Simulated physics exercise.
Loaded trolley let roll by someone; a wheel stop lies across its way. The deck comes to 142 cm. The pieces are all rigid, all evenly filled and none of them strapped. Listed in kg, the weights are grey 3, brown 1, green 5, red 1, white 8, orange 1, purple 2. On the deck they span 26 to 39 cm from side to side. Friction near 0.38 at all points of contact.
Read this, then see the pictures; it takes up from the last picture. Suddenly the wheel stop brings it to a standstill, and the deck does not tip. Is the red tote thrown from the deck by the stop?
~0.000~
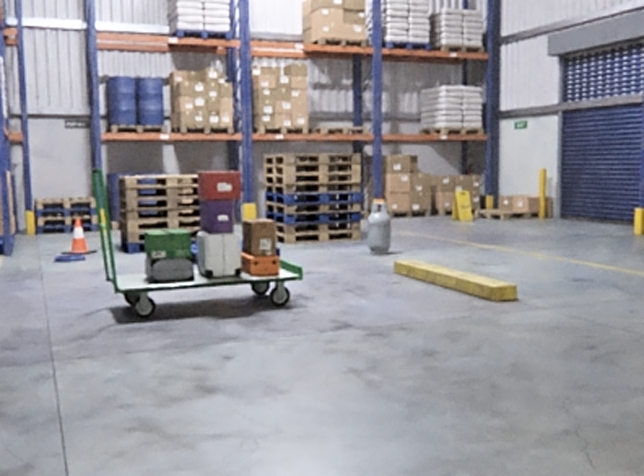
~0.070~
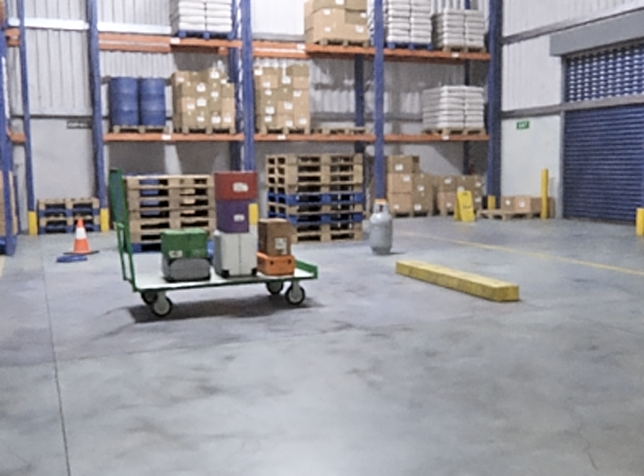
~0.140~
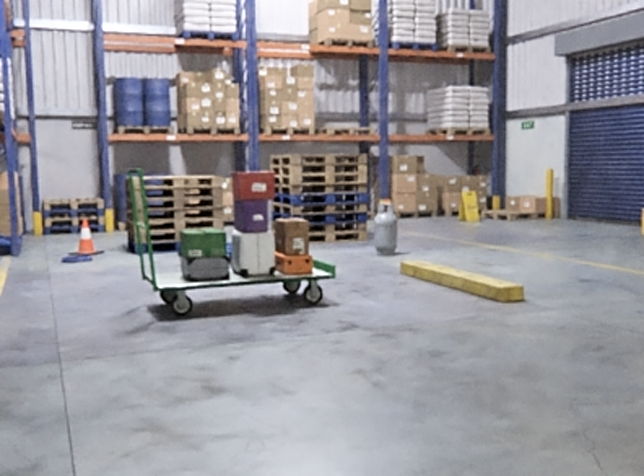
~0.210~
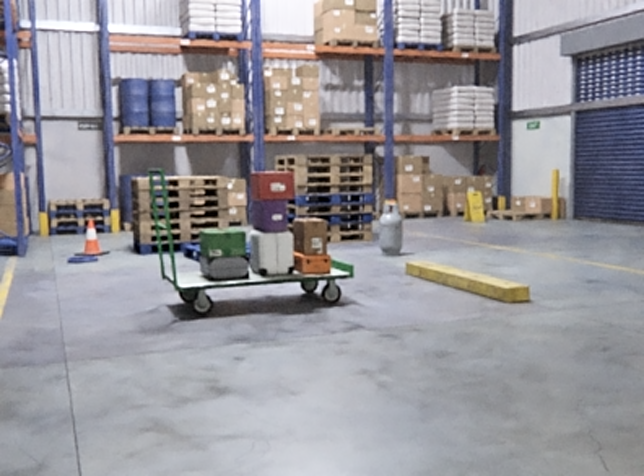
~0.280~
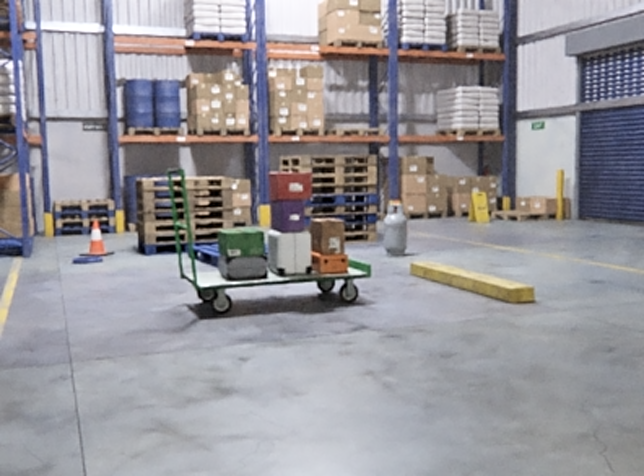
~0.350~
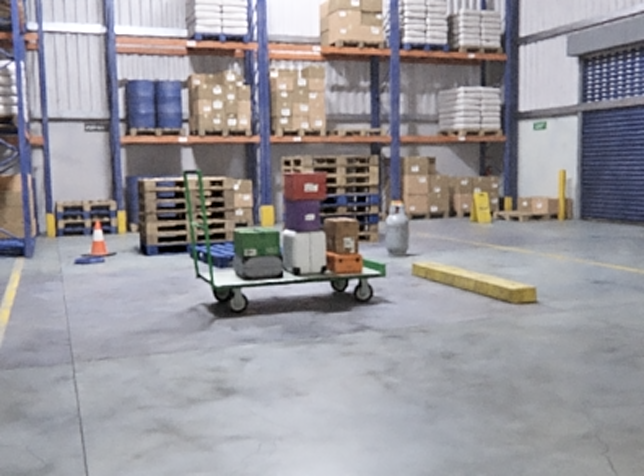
My guess is it will be lost from the deck.
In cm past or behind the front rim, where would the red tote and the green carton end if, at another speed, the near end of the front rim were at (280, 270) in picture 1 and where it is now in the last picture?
In that run, you'd see red resting 90 cm beyond the front rim and green resting 80 cm back from it.
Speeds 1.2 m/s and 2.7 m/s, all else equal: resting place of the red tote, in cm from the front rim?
Roughly 30 cm behind the front rim on the first try and 120 cm past it on the second.
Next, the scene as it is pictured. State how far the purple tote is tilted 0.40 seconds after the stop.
Tilt: Around 30°.
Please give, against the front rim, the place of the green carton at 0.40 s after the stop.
About 75 cm behind the rim.
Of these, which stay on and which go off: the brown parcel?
The brown one goes overboard.
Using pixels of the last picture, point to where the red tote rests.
End point: About (483, 255) px.
Impact comes at 0.93 s.
After 1.33 s the red tote is 5 cm behind the rim, tilted 35°, near (460, 191) in the last picture's view.
After 1.73 s the red tote is 25 cm past the rim, tilted 70°, near (487, 249) in the last picture's view.
At rest, 2.1 s, past the rim, brown parcel and red tote; behind it, grey suitcase, green carton, white suitcase, orange toolbox and purple tote.
